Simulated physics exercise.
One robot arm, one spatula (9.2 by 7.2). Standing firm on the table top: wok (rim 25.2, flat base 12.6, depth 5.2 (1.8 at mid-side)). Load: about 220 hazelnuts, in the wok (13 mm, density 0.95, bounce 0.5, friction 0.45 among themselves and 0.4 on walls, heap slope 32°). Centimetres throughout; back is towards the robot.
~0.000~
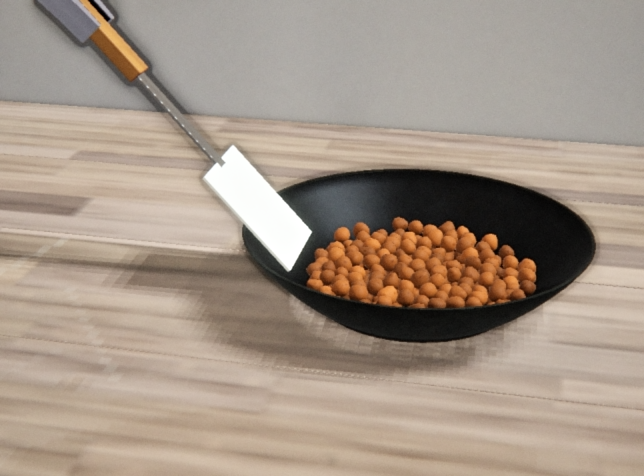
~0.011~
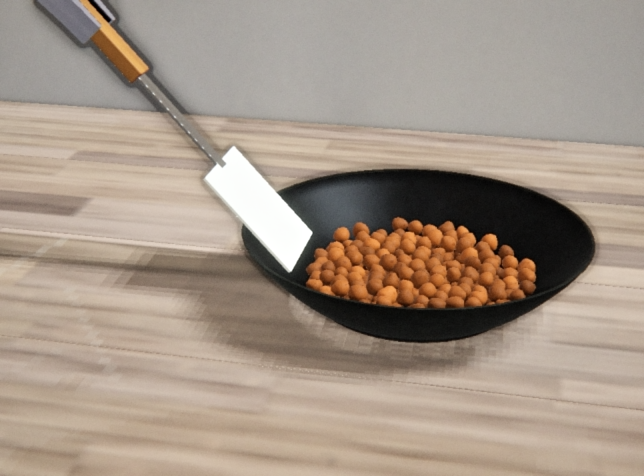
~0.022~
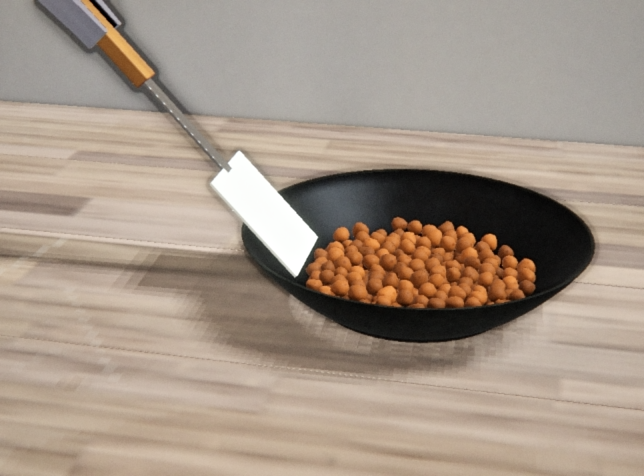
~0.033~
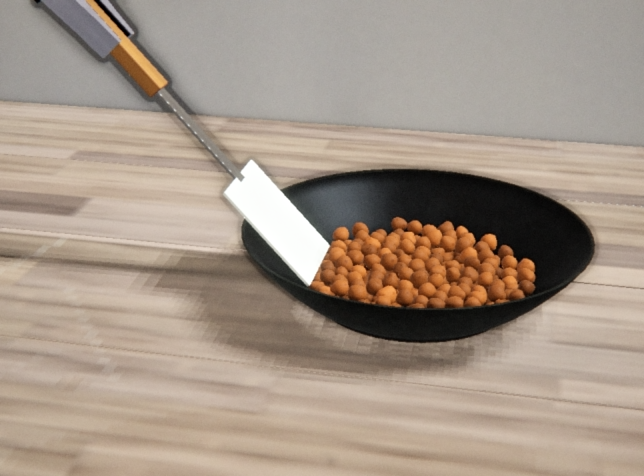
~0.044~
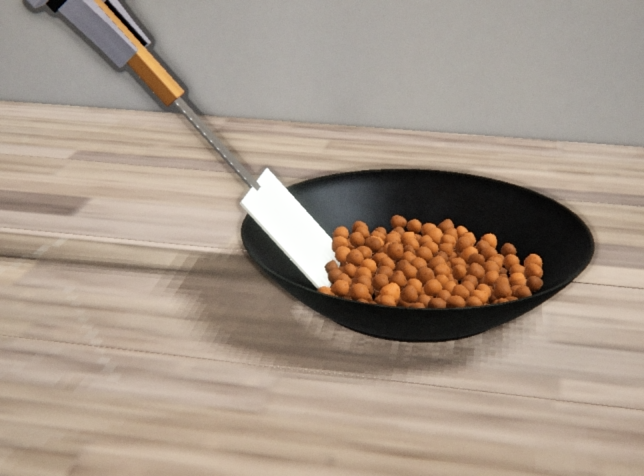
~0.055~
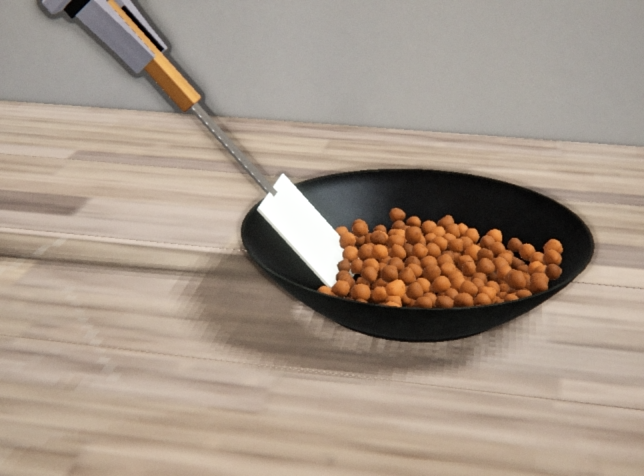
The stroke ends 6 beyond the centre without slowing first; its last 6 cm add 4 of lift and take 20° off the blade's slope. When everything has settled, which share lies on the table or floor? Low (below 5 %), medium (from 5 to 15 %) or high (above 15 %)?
On the table or floor the share is high, above 15 %.
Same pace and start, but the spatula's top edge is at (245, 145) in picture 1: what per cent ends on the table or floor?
About 20 per cent.
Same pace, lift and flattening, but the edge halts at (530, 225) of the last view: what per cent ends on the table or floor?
Some 35 per cent.
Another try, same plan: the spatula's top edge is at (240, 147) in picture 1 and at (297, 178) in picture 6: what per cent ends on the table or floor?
About 25 per cent.
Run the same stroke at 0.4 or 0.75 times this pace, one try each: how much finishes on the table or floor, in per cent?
Some 0 and 10 per cent.
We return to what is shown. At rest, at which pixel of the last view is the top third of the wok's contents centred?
Near (515, 268).
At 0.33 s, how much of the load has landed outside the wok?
About 20 per cent.
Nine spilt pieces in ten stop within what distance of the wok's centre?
About 65 cm.
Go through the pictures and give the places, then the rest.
In the first frame, spatula top edge at (218, 161), sloping 47°; upper third of the load around (419, 268), from x 315 to 530, top at y 225; 218 in the wok.
In the second frame, spatula top edge at (219, 162), sloping 47°; upper third of the load around (419, 268), from x 315 to 525, top at y 225.
In the third frame, spatula top edge at (225, 167), sloping 47°; upper third of the load around (418, 268), from x 315 to 525, top at y 225.
In the fourth frame, spatula top edge at (238, 176), sloping 47°; upper third of the load around (408, 269), from x 315 to 525, top at y 225.
In the fifth frame, spatula top edge at (254, 185), sloping 47°; upper third of the load around (413, 267), from x 325 to 535, top at y 220.
In the sixth frame, spatula top edge at (271, 191), sloping 47°; upper third of the load around (418, 267), from x 325 to 555, top at y 215; 218 in the wok.
After 0.08 s, sloping 47°, highest piece 9 above the table; 218 in the wok.
After 0.11 s, sloping 40°, highest piece 12 above the table; 205 in the wok, 13 on the blade or in flight.
After 0.33 s, sloping 27°, highest piece 15 above the table; 171 in the wok, 41 on the table or floor, 6 on the blade or in flight.
After 1.38 s, sloping 27°, highest piece 5 above the table; 171 in the wok, 47 on the table or floor.
At rest, 171 in the wok, 47 on the table or floor. That is 22 % on the table or floor.
